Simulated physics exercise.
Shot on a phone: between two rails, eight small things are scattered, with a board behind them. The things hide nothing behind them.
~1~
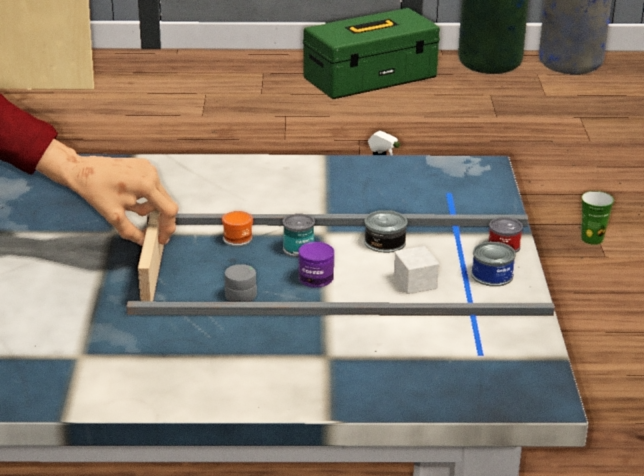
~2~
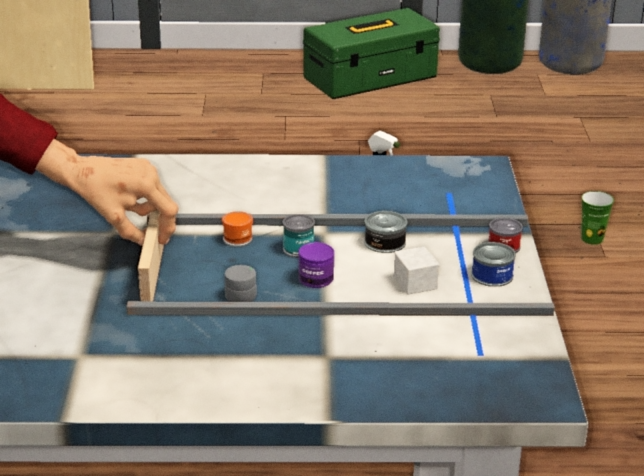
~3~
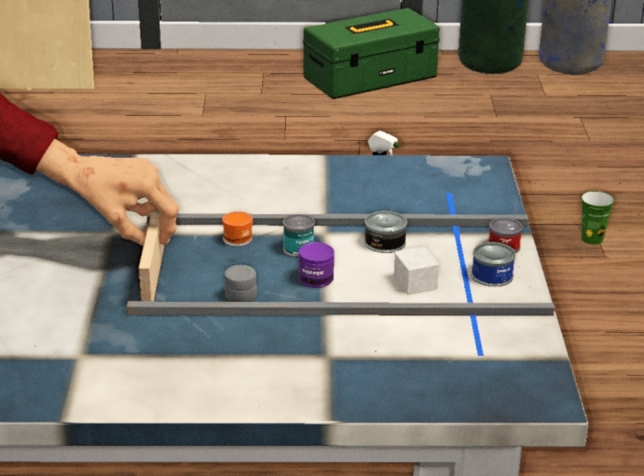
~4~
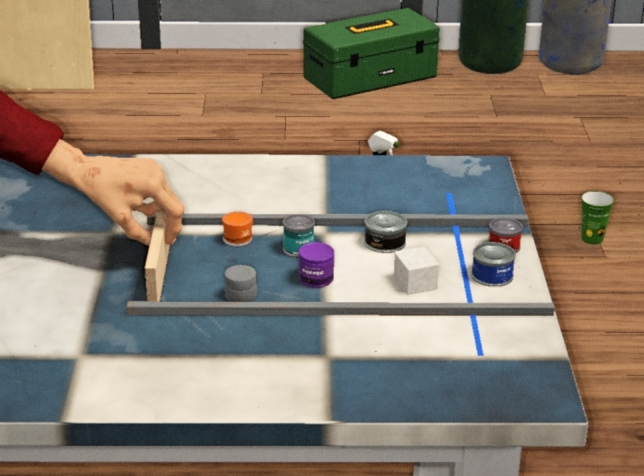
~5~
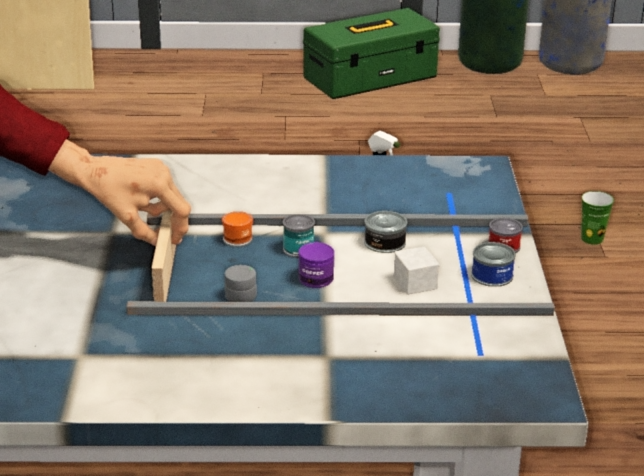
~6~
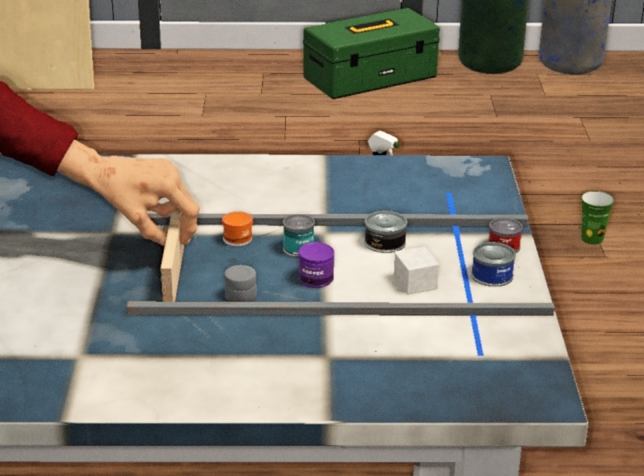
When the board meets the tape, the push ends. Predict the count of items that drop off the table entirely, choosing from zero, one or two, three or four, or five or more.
What falls is a single one or two.
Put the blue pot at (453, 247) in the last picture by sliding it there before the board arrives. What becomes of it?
In that case it hangs on.
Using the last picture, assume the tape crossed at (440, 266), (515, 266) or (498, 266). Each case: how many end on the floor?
In order: 0, 4 and 3.
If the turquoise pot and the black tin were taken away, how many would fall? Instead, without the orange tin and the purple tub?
First try 0, second try 0.
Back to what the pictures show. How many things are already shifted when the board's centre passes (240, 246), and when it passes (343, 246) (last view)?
So far 2, and 5 at the second.
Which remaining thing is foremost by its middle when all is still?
The blue pot is the one.
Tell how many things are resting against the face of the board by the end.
4 end up touching it.
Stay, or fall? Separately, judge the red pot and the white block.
The red pot is gone, and the white block stays put.
Soon after, none off yet; red pot at rest near (505, 236); blue pot at rest near (493, 264); white block at rest near (416, 270).
In the end, the number that fall off is one or two; gone, red pot.
